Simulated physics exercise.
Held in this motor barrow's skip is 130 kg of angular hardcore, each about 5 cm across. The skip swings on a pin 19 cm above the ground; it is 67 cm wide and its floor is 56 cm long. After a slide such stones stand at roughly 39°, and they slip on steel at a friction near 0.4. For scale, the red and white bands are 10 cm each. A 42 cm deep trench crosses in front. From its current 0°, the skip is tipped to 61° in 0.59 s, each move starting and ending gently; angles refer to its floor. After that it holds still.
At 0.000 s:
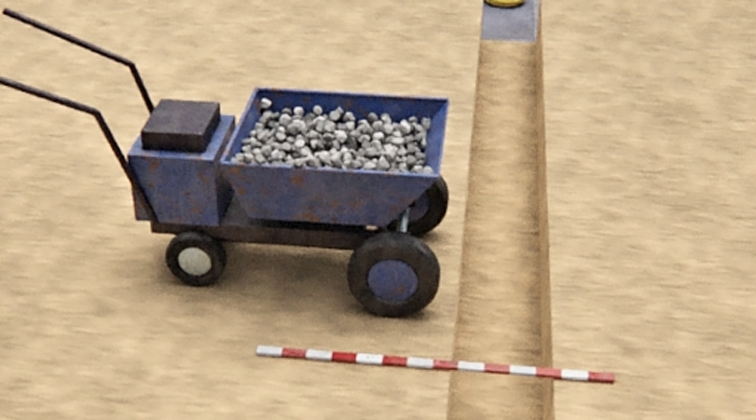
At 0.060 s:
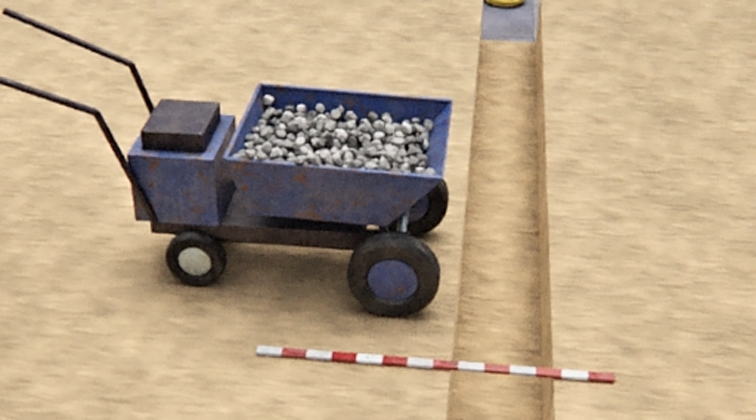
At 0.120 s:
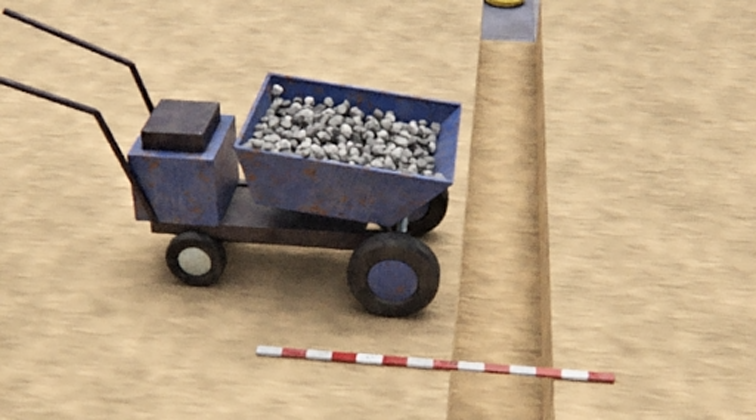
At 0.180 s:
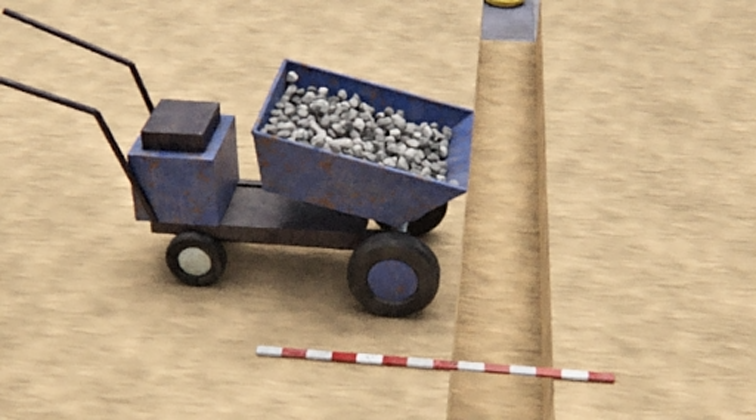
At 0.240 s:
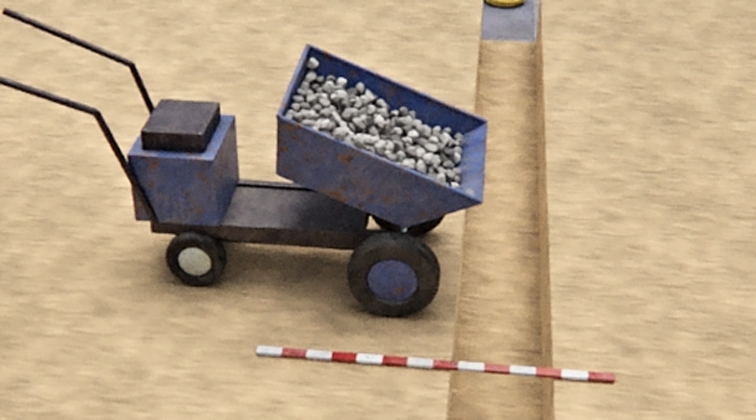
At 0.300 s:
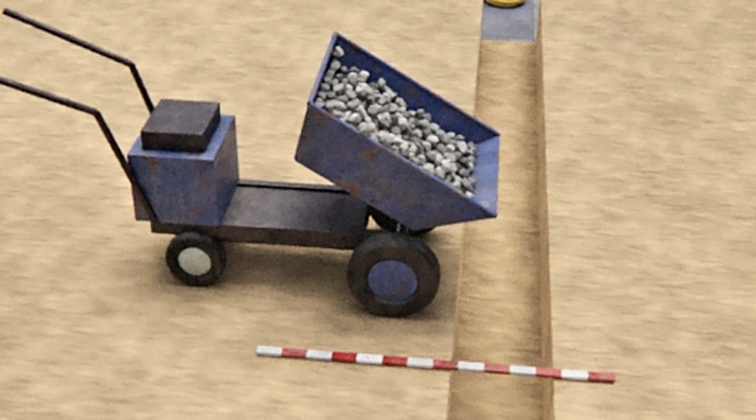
In this clip, a blue motor barrow loaded with grey stones stands beside a trench, a red and white banded pole lying in front, as its skip tilts steadily toward the right, the rear rising high while the stones stay inside.
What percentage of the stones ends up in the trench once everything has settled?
About 21 per cent.
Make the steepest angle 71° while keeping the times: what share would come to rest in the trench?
Roughly 35 percent.
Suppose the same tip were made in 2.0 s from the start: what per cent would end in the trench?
It would come to roughly 25 per cent.
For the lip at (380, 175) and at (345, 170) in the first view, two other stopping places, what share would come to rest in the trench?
Around 45 and then 50 percent.
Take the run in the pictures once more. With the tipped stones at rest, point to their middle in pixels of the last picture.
(577, 284).
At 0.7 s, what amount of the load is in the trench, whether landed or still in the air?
Close to 5 per cent at that time.
After 0.4 s the floor is at 51°; 100 % in the skip; the foremost stones are at (500, 212).
After 0.7 s the floor is at 61°; 93 % in the skip, 5 % in the trench, 3 % past the trench; the foremost stones are at (573, 259).
After 1.0 s the floor is at 61°; 58 % in the skip, 7 % in the trench, 34 % past the trench; the foremost stones are at (725, 304).
After 3.0 s the floor is at 61°; 42 % in the skip, 21 % in the trench, 37 % past the trench; the foremost stones are past the picture's edge.
